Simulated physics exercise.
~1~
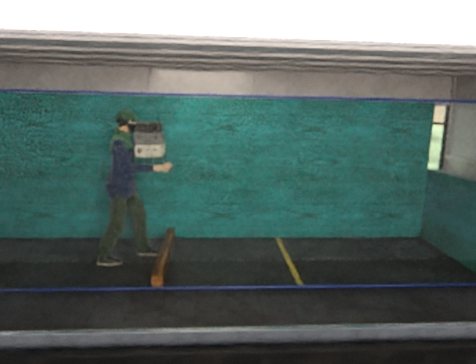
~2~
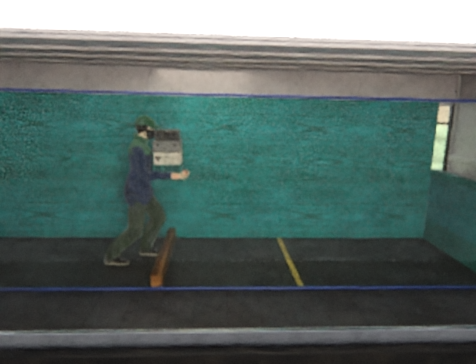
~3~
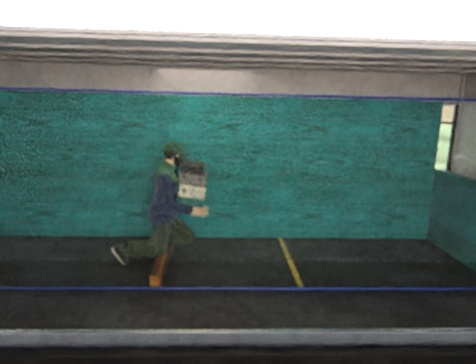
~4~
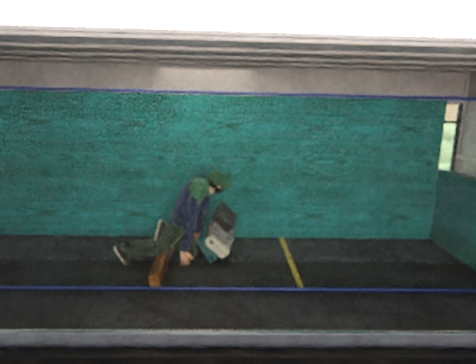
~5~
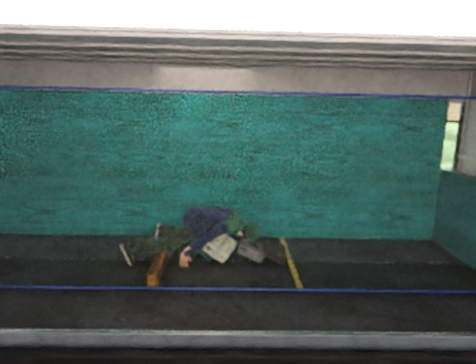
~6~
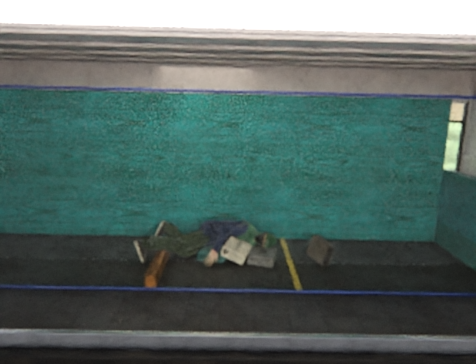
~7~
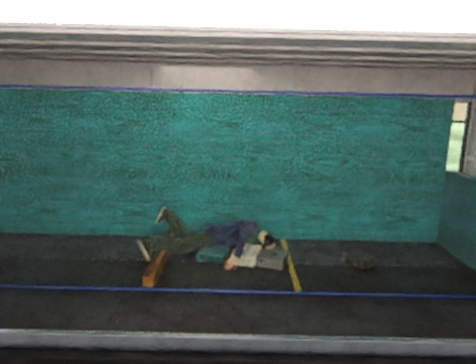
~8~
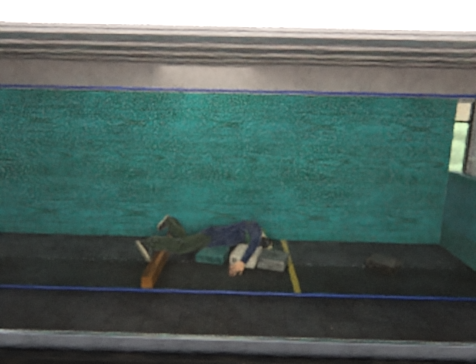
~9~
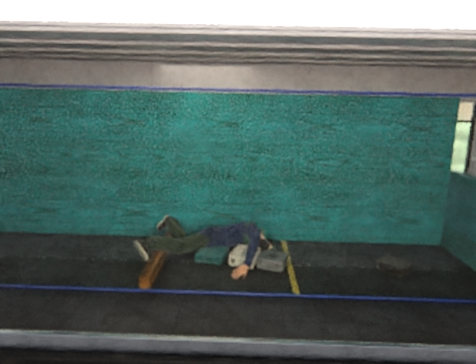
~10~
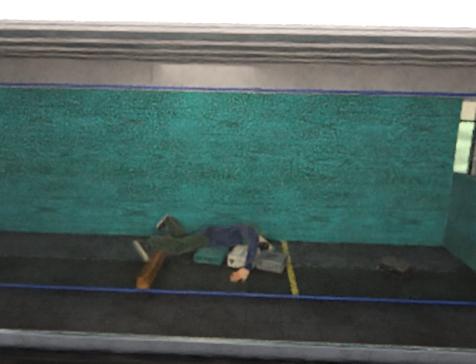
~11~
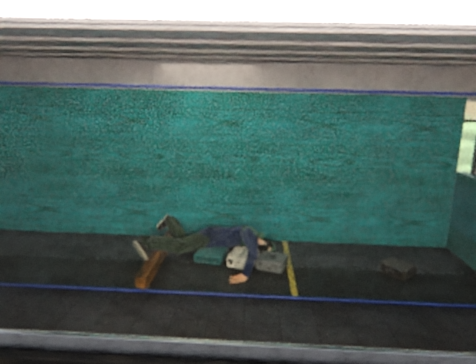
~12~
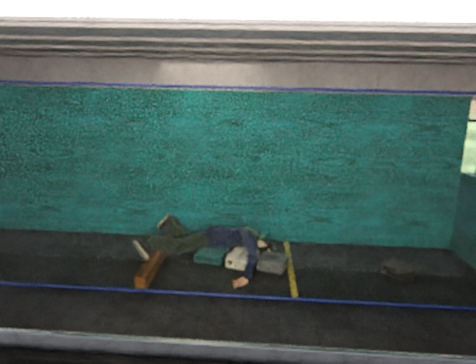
In the video, a porter carrying stacked boxes on outstretched forearms pitches forward over a floor rail and falls, spilling the load; a dark crate tumbles right past the yellow line, while the porter and the other boxes come to rest short of it.
